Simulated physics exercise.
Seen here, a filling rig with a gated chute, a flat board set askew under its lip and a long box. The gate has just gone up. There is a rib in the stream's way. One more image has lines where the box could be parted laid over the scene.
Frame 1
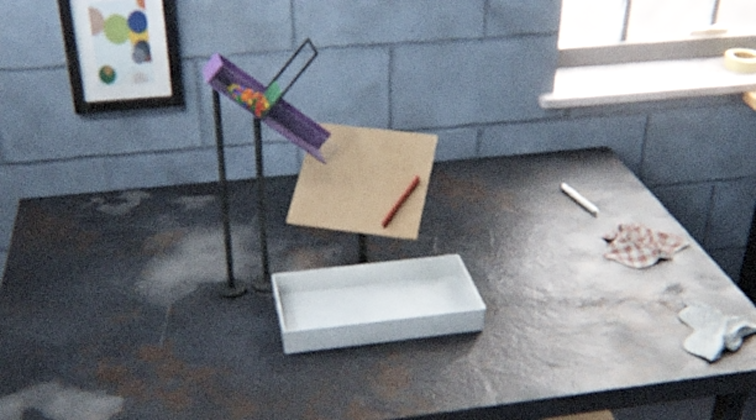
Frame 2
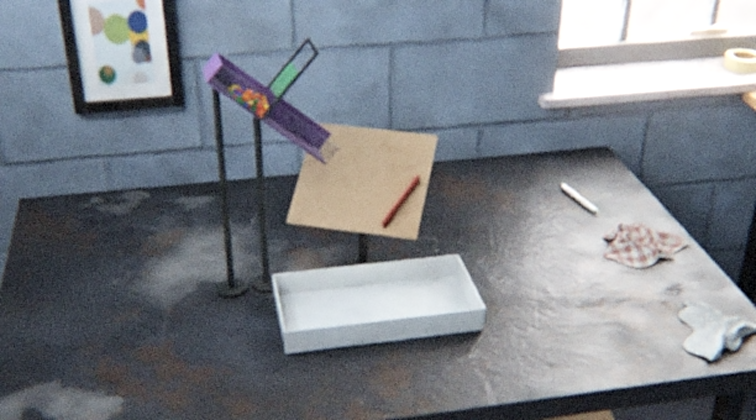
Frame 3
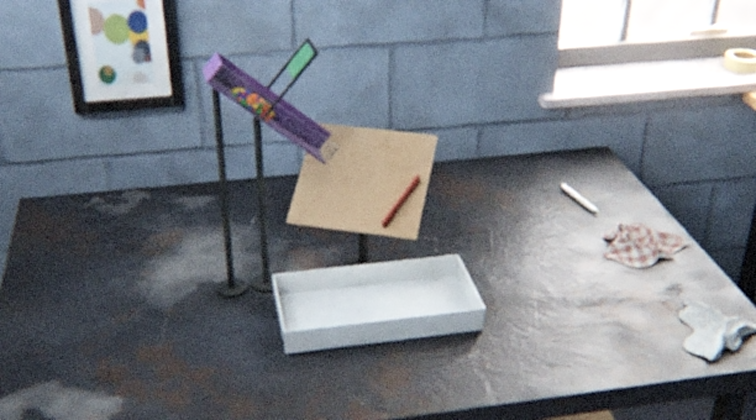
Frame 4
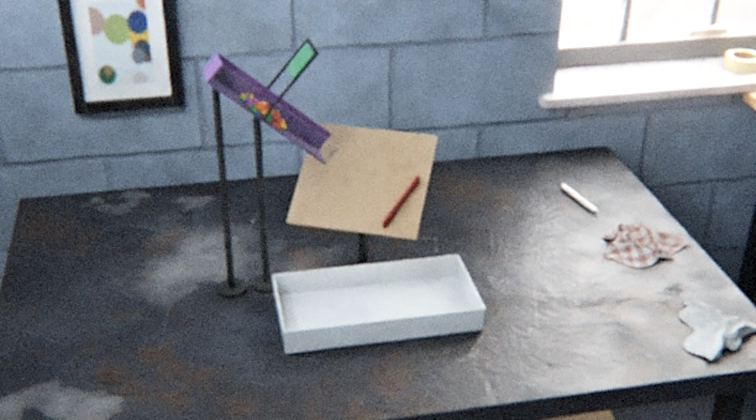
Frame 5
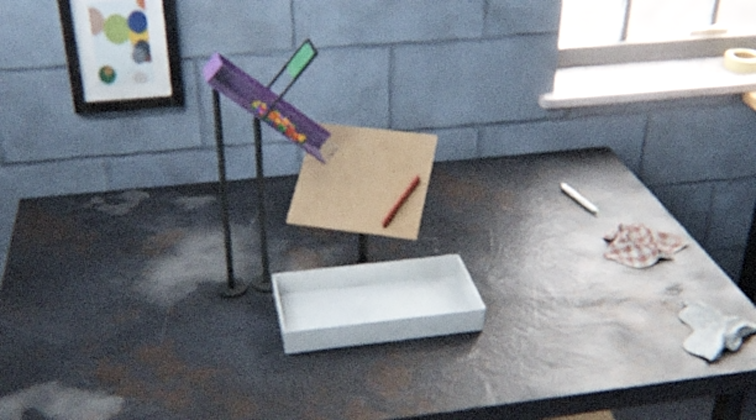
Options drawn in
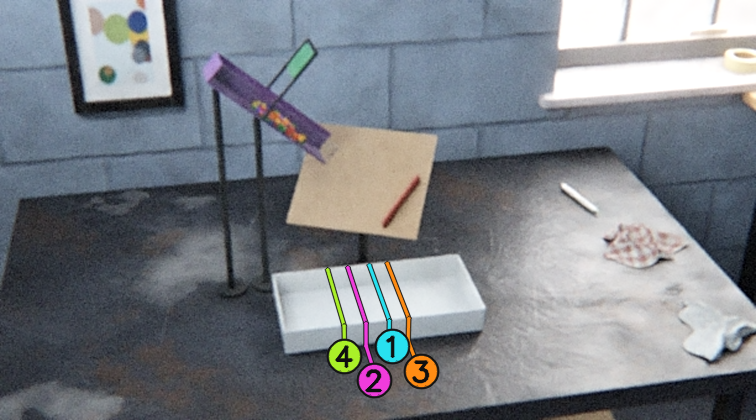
A dark, worn tabletop fills the view, seen from above at a slant by a fixed camera, with a grey-blue block wall, a framed print and a bright window behind. A purple chute on thin black stands slopes down rightward toward a tilted tan board bearing a dark red rib, above a long, empty white box. A green gate slides up its frame, and colourful jelly beans slide partway down the chute, spreading out.
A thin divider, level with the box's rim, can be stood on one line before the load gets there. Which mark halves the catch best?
The answer is line 2.
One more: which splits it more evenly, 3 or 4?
Here it is line 4.
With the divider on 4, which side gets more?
Right.
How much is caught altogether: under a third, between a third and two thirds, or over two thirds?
About that: Over two thirds.
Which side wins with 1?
Left.
On the marked copy, line 1 crosses the front rim at (389, 319); line 2 crosses the front rim at (365, 322); line 3 crosses the front rim at (408, 317); line 4 crosses the front rim at (343, 325).
For line 1, of what is caught, nearly all on the left of the divider, a stray few on the right.
For line 2, of what is caught, about a third on the left of the divider, about two thirds on the right.
For line 3, of what is caught, all on the left of the divider, none on the right.
For line 4, of what is caught, a small part on the left of the divider, most on the right.
